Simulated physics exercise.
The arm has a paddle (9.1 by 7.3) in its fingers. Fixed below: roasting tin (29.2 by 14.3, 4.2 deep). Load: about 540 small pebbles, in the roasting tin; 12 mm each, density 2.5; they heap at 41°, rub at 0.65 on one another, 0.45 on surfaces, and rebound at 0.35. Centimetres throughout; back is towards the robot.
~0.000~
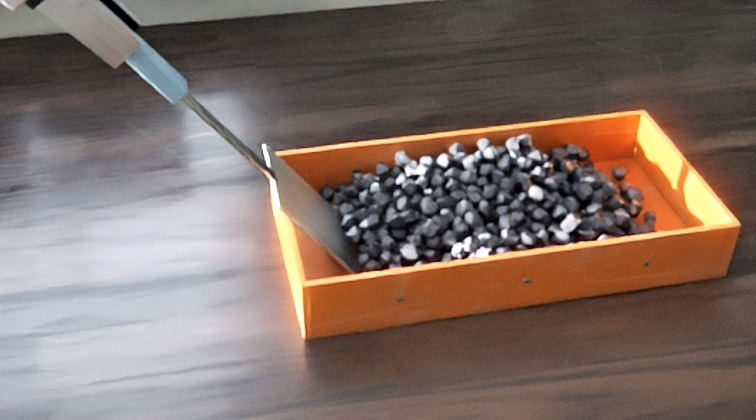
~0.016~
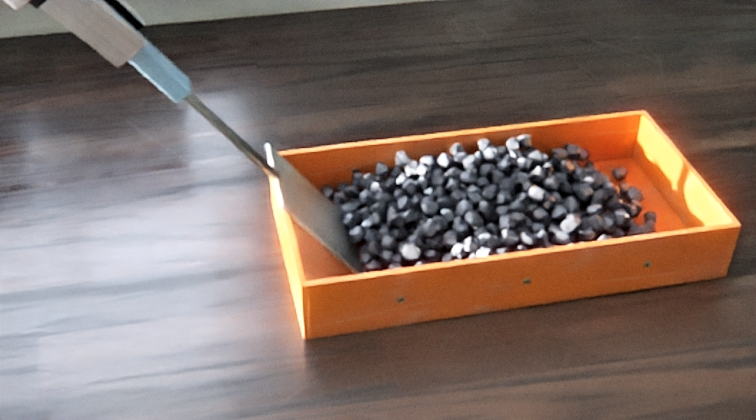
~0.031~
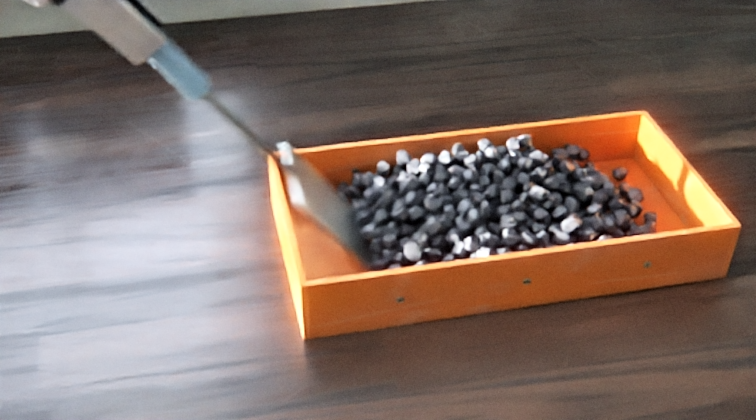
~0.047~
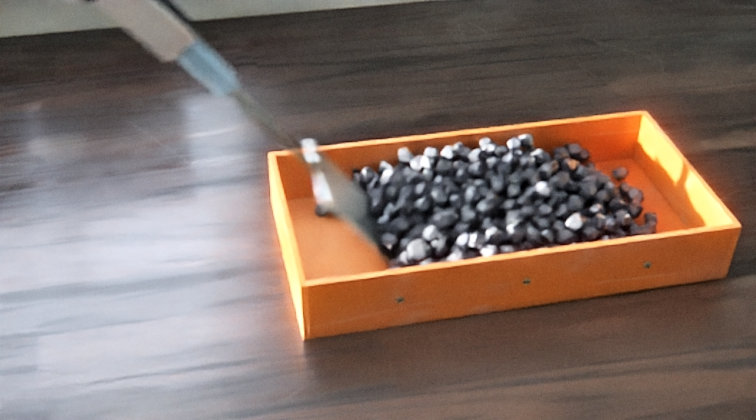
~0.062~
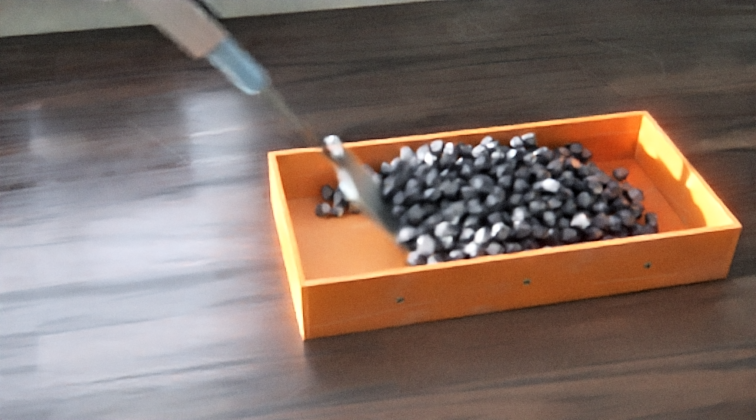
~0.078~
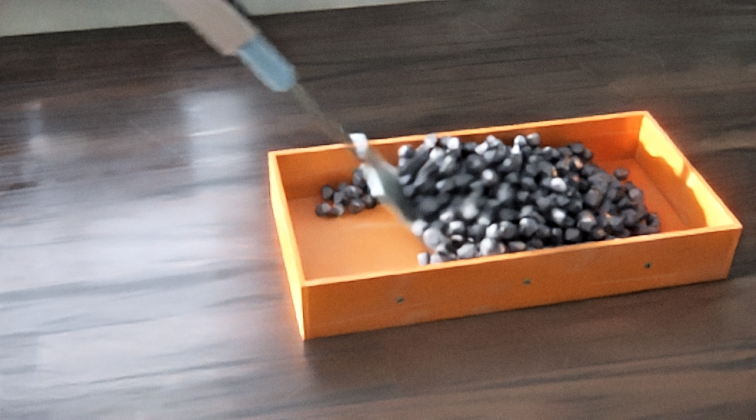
A robot arm's flat paddle pushed dark pebbles from the left end of an orange tray toward the right, baring a patch of the bottom while a few pebbles slipped behind near the far side.
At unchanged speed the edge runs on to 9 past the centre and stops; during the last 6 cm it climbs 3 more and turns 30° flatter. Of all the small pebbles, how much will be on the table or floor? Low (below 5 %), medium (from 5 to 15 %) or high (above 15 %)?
Share on the table or floor: High (above 15 %).
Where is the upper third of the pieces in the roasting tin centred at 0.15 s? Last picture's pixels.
Around (549, 172).
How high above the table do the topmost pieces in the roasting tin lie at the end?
Roughly 6.0 cm.
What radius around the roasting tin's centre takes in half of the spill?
About 26 cm.
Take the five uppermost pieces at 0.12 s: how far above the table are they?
Some 8 cm.
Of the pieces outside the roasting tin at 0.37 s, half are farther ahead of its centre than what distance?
Some 22 cm.
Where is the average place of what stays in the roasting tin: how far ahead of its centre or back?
Some 6.5 cm ahead.
By 0.12 s, sloping 53°, highest piece 8 above the table; 541 in the roasting tin, 1 on the blade or in flight.
By 0.15 s, sloping 44°, highest piece 9 above the table; 539 in the roasting tin, 3 on the blade or in flight.
By 0.37 s, sloping 23°, highest piece 7 above the table; 404 in the roasting tin, 125 on the table or floor, 13 on the blade or in flight.
By 1.42 s, sloping 23°, highest piece 5 above the table; 403 in the roasting tin, 139 on the table or floor.
Final count, 403 in the roasting tin, 139 on the table or floor. That is 26 % on the table or floor.
